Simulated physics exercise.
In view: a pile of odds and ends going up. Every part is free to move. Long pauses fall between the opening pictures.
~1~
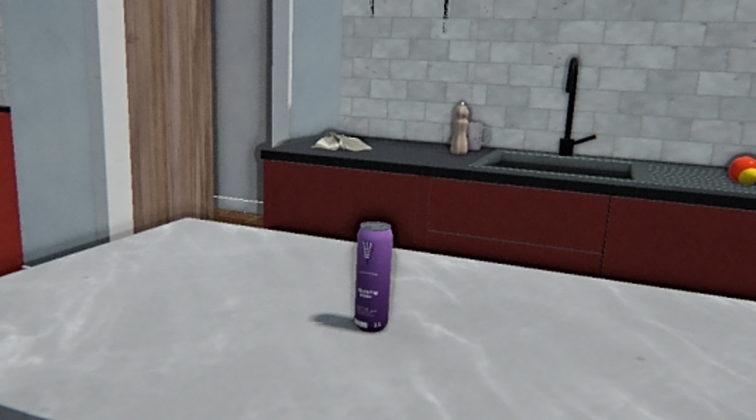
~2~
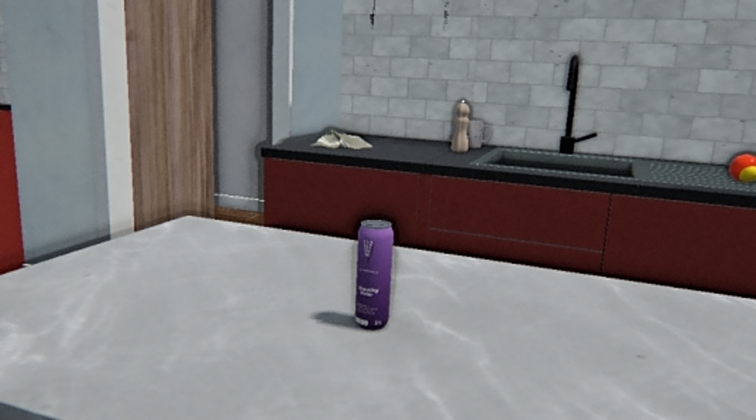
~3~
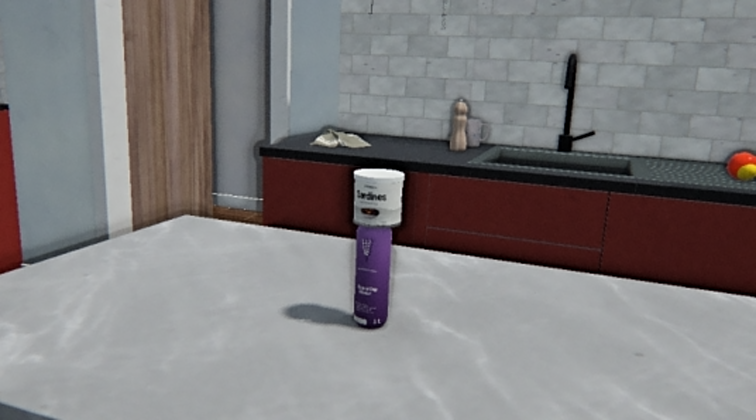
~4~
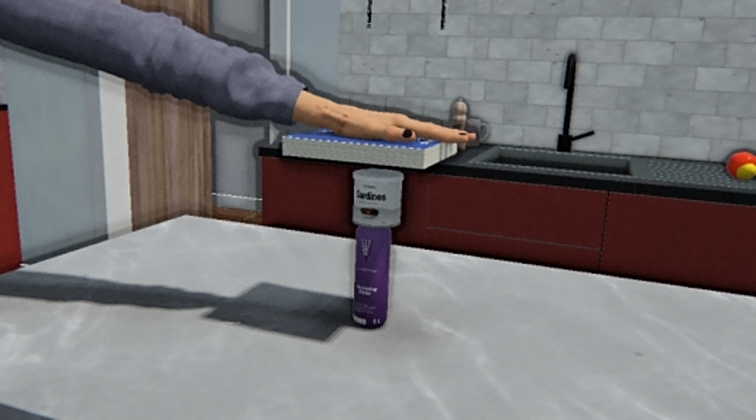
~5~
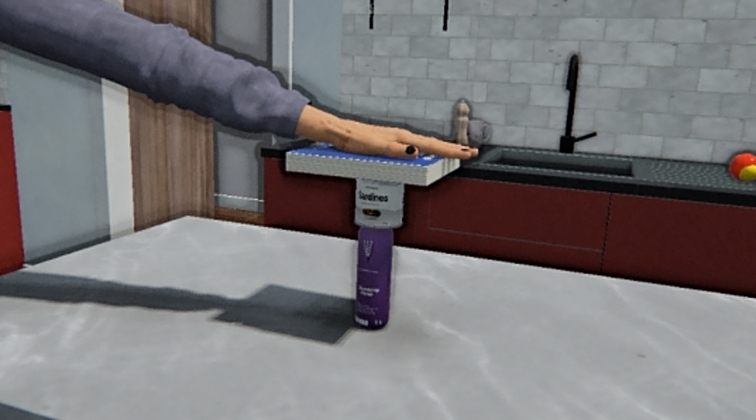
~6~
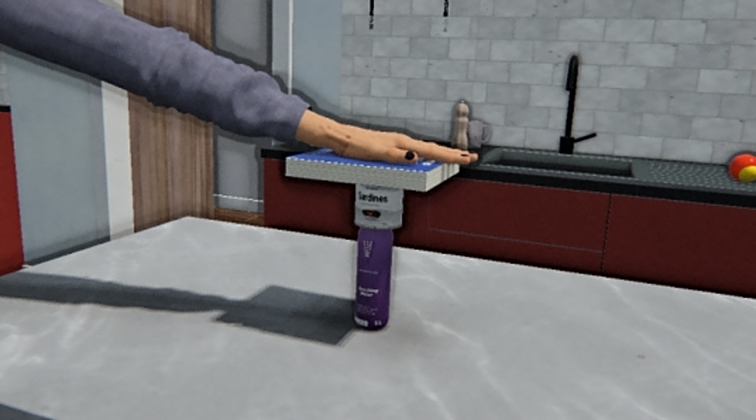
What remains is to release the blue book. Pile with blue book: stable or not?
Stable.
Then, 0.50 s on from there, no change.
Then, 1.20 s on from there, blue book resting near (377, 166).
In the end, all 3 unmoved. At the end, from the last picture's camera, blue book near (377, 166). The pile keeps its balance.
